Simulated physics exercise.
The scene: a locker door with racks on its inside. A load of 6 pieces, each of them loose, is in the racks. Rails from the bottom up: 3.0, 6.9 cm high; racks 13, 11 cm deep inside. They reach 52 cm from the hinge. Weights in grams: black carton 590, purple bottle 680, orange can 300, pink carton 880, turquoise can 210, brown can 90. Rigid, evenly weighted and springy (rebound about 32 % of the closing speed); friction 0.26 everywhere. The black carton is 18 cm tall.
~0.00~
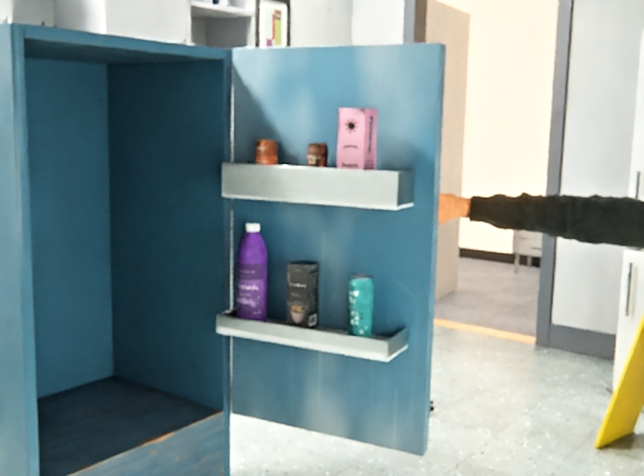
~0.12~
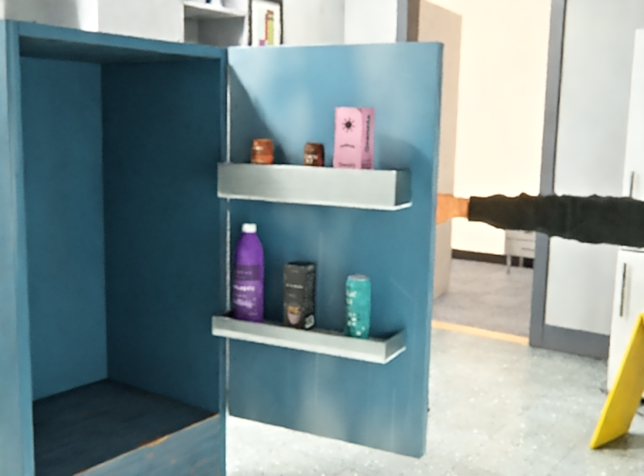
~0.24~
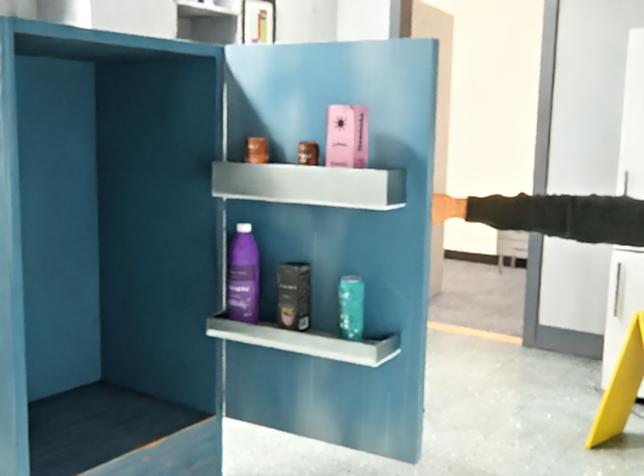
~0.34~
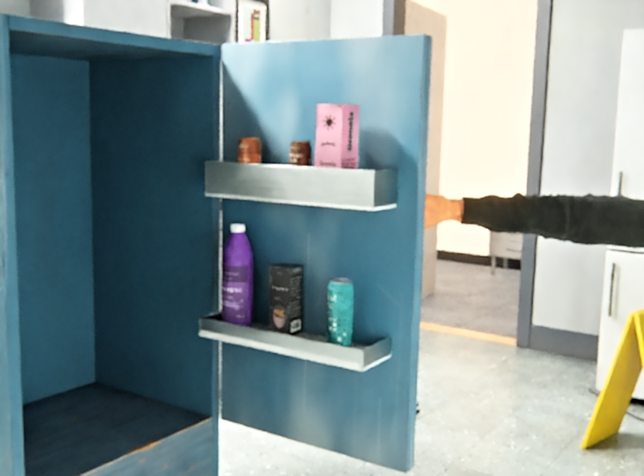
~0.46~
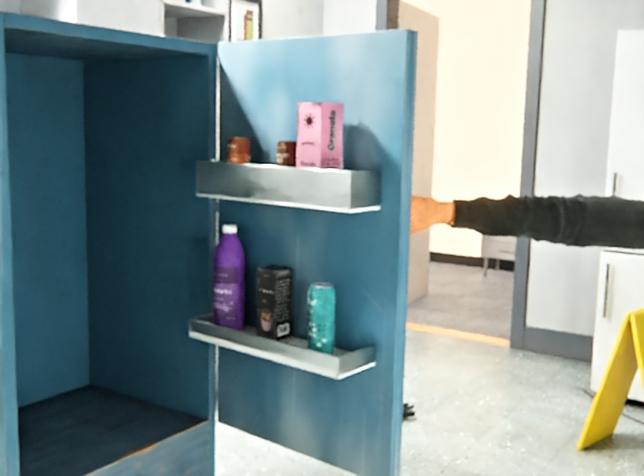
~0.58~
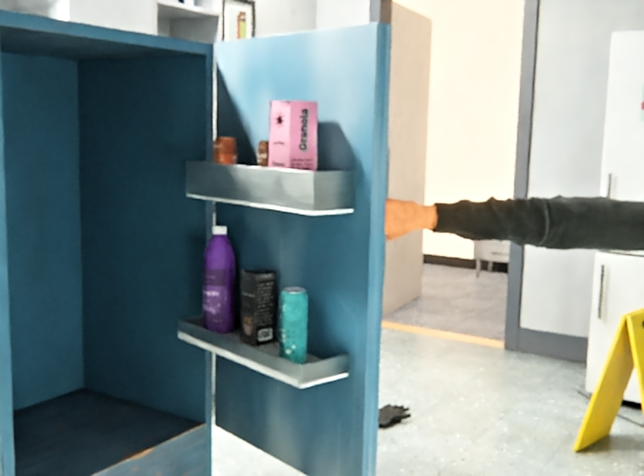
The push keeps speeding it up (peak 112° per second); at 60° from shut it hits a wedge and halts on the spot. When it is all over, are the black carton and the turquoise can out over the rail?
The black carton remains in the rack, the turquoise can comes out.
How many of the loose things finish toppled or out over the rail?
In all, 1.
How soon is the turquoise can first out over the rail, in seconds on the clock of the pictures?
At about 0.9 s.
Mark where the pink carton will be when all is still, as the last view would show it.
At about (251, 150).
After 0.78 s, open by 60°; turquoise can leaning 14° near (233, 330); black carton slid 2 cm near (224, 310); brown can slid 3 cm.
After 1.08 s, open by 60°; turquoise can now out over the rail; black carton slid 4 cm near (217, 310); brown can slid 4 cm.
After 1.28 s, open by 60°; black carton slid 4 cm near (217, 310); brown can slid 4 cm.
At rest (1.6 s), out over the rail, turquoise can; the other 5 in place, give or take 5 cm. In the last view, black carton near (217, 310).
